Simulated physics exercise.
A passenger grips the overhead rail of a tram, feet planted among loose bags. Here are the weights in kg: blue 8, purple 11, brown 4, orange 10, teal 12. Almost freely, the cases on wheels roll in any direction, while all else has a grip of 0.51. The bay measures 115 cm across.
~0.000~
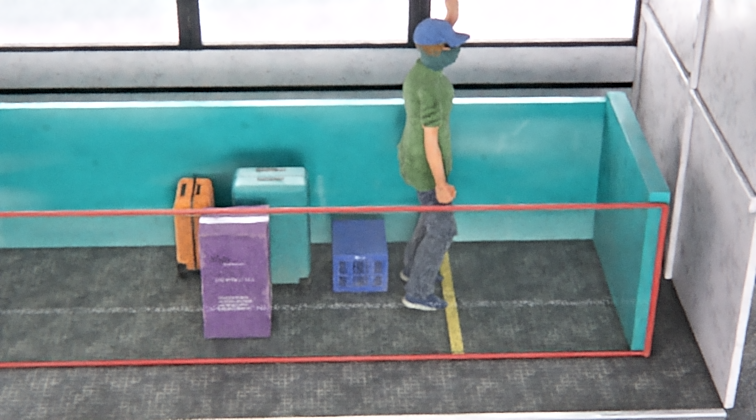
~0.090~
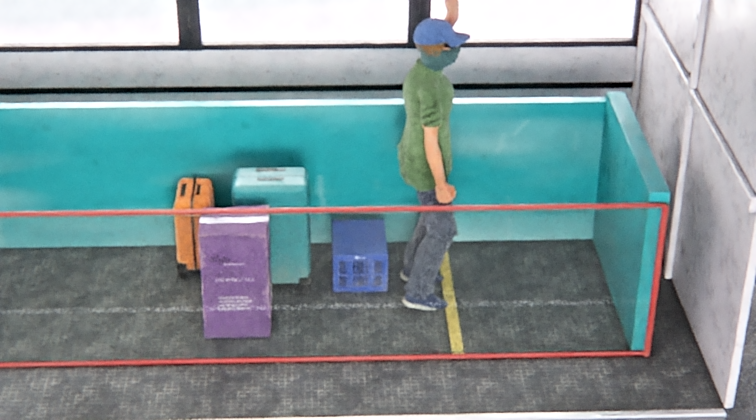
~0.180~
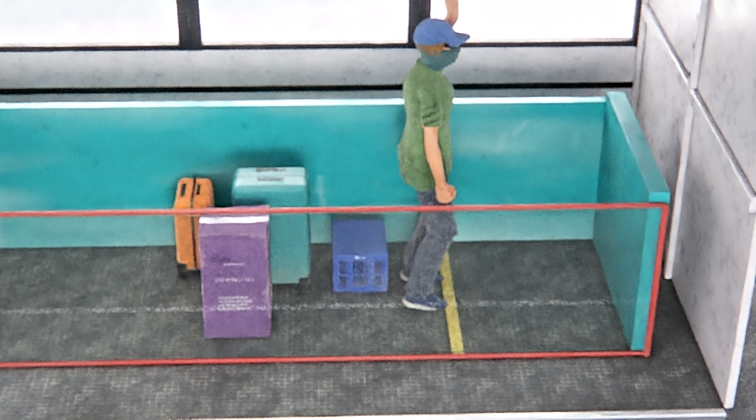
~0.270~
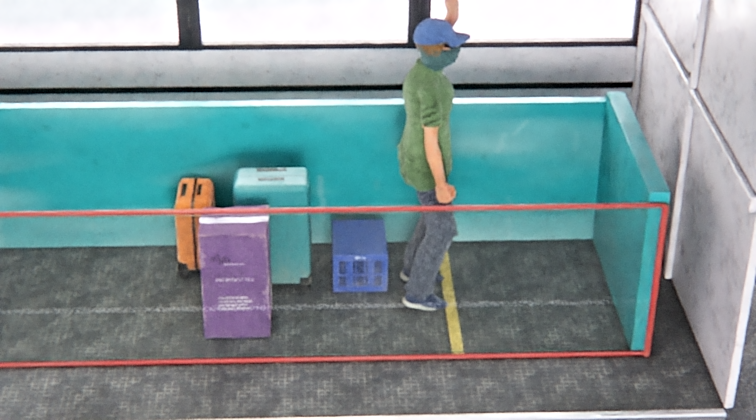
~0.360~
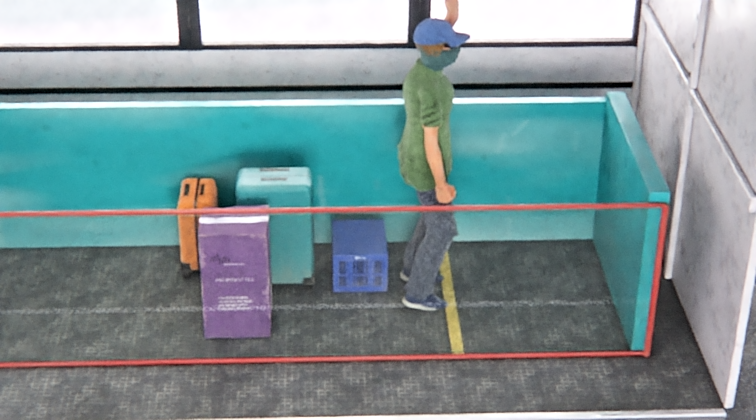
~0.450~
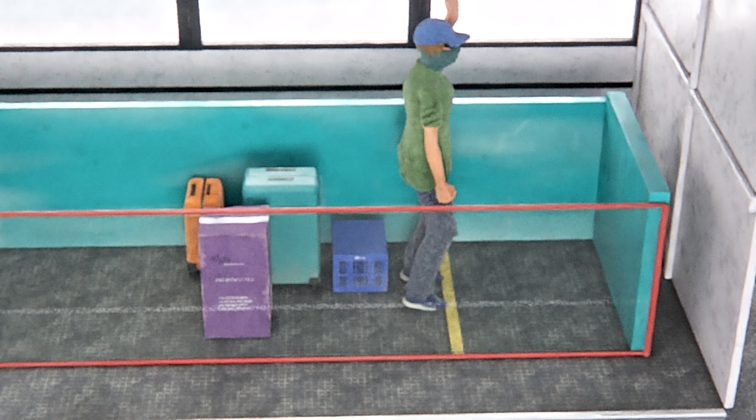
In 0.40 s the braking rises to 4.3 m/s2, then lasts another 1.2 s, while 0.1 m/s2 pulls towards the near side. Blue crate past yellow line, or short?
Probably it remains before the line.
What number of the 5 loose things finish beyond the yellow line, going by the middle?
By my count, 0 of them.
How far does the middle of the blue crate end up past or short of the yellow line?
About 35 cm short.
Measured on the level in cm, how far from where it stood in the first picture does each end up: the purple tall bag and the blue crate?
Lab note: Purple tall bag close to 0, blue crate close to 10.
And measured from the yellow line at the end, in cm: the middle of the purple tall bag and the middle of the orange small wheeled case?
Purple tall bag, 110 centimetres short; orange small wheeled case, 90 centimetres short.
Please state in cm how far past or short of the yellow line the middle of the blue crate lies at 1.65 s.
About 35 cm short of it.
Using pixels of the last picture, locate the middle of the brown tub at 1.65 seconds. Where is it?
It would sit at about pixel (335, 237) then.
After 0.75 s the blue crate is 37 cm short of the yellow line, tilted 0°, near (380, 254) in the last picture's view.
After 1.15 s the blue crate is 37 cm short of the yellow line, tilted 0°, near (381, 255) in the last picture's view; the purple tall bag 115 cm short of the yellow line, tilted 0°.
After 1.65 s the blue crate is 37 cm short of the yellow line, tilted 0°, near (381, 255) in the last picture's view.
At rest, 2.3 s, blue crate stops short of the yellow line; purple tall bag stops short of the yellow line; brown tub stops short of the yellow line; orange small wheeled case stops short of the yellow line; teal big wheeled case stops short of the yellow line.
